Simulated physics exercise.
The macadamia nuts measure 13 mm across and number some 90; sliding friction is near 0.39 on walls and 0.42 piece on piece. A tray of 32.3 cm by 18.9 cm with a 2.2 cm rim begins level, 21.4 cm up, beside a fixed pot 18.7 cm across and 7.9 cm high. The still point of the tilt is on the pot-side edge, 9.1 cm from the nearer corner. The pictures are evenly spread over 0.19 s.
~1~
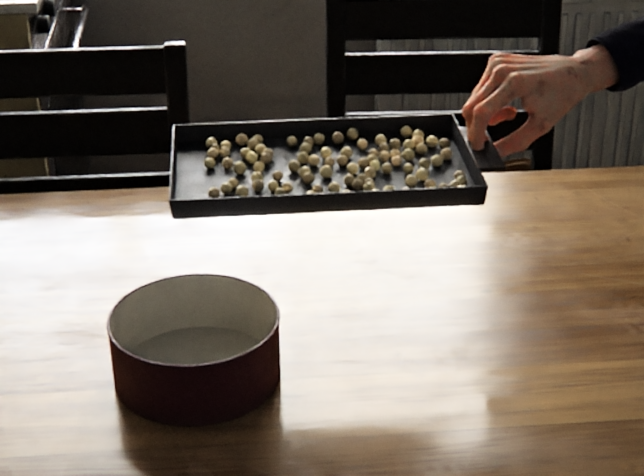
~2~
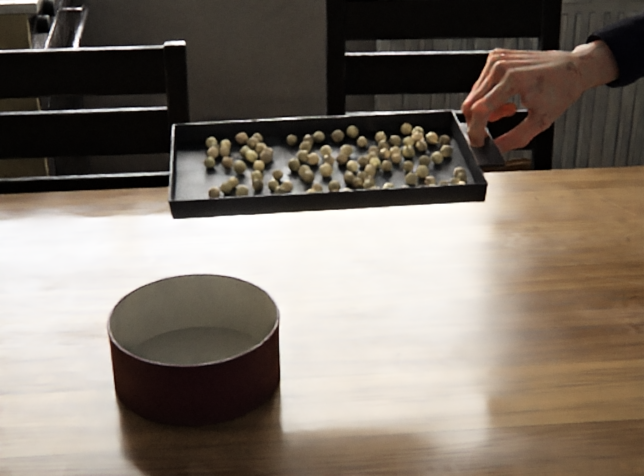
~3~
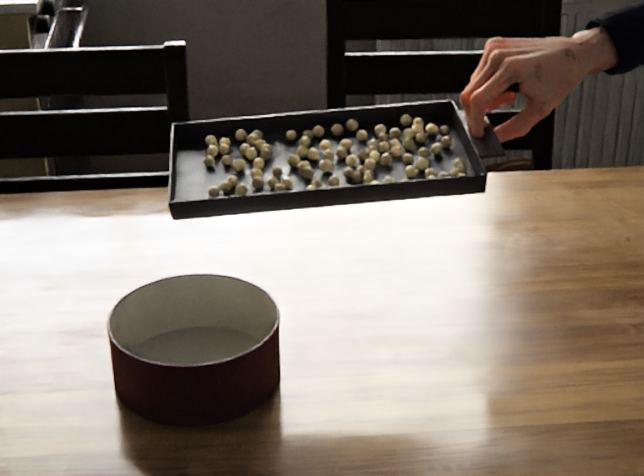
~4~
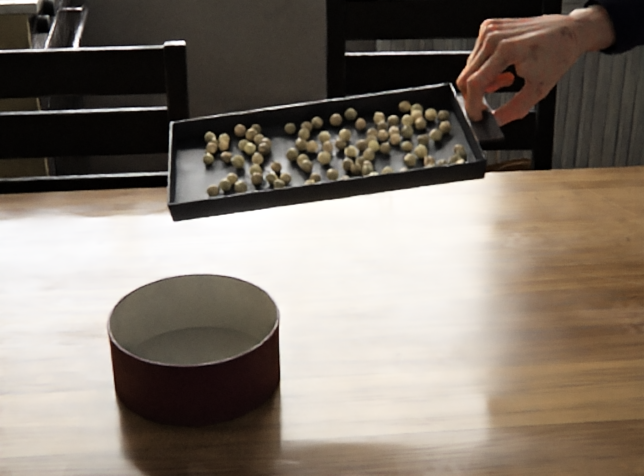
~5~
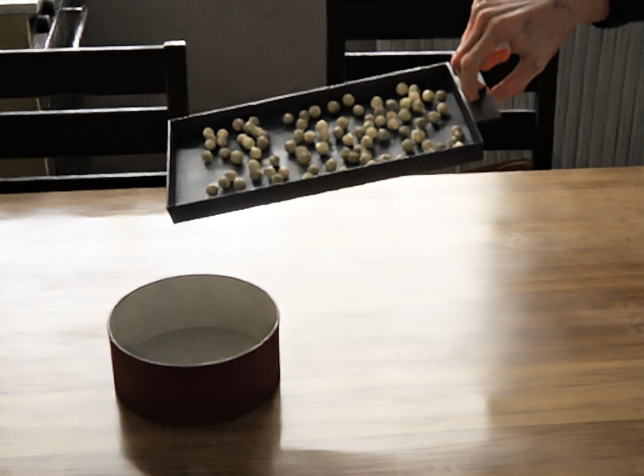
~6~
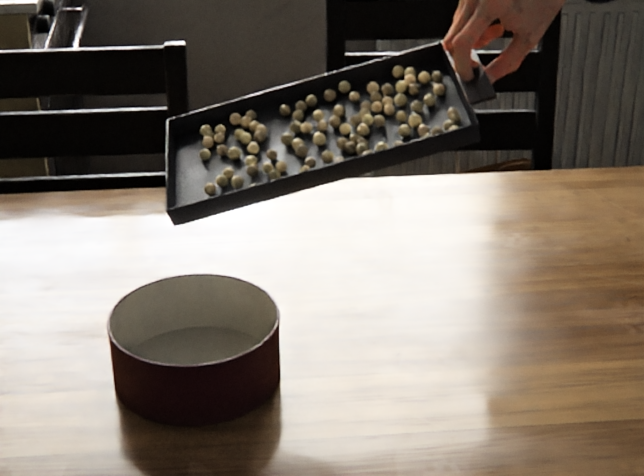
A hand in a dark sleeve grips the right end of a black tray above a wooden table, seen from slightly above by a still camera, with dark chairs behind. Small round beige nuts lie scattered across the tray, and a dark red pot with a pale inside stands at lower left. The hand slowly raises the tray's right end, slanting it down leftward, while the nuts stay spread across it.
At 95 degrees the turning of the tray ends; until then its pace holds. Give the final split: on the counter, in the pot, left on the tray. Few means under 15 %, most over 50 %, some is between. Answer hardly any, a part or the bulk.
On the counter: A part; in the pot: The bulk; left on the tray: Hardly any.
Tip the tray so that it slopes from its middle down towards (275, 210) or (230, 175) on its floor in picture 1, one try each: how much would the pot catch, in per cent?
About 90 and 20 per cent.
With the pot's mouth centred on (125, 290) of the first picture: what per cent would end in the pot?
About 45 per cent.
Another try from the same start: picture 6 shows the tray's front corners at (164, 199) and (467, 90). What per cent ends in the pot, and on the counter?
Pot 15, counter 85.
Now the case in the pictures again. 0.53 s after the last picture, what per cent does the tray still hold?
About 75 per cent.
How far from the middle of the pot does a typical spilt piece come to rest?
Roughly 26 cm.
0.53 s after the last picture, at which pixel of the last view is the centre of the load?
Near (164, 202).
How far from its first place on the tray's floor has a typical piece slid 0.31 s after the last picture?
Some 10 cm.
Then, 0.31 s after the last picture, tilt 54 degrees; the tray holds 100 %, the pot 0 %.
Then, 0.53 s after the last picture, tilt 81 degrees; the tray holds 75 %, the pot 0 %.
Then, 0.85 s after the last picture, tilt 95 degrees; the tray holds 15 %, the pot 35 %.
In the end, counter 35 %, pot 65 %, tray 0 %.
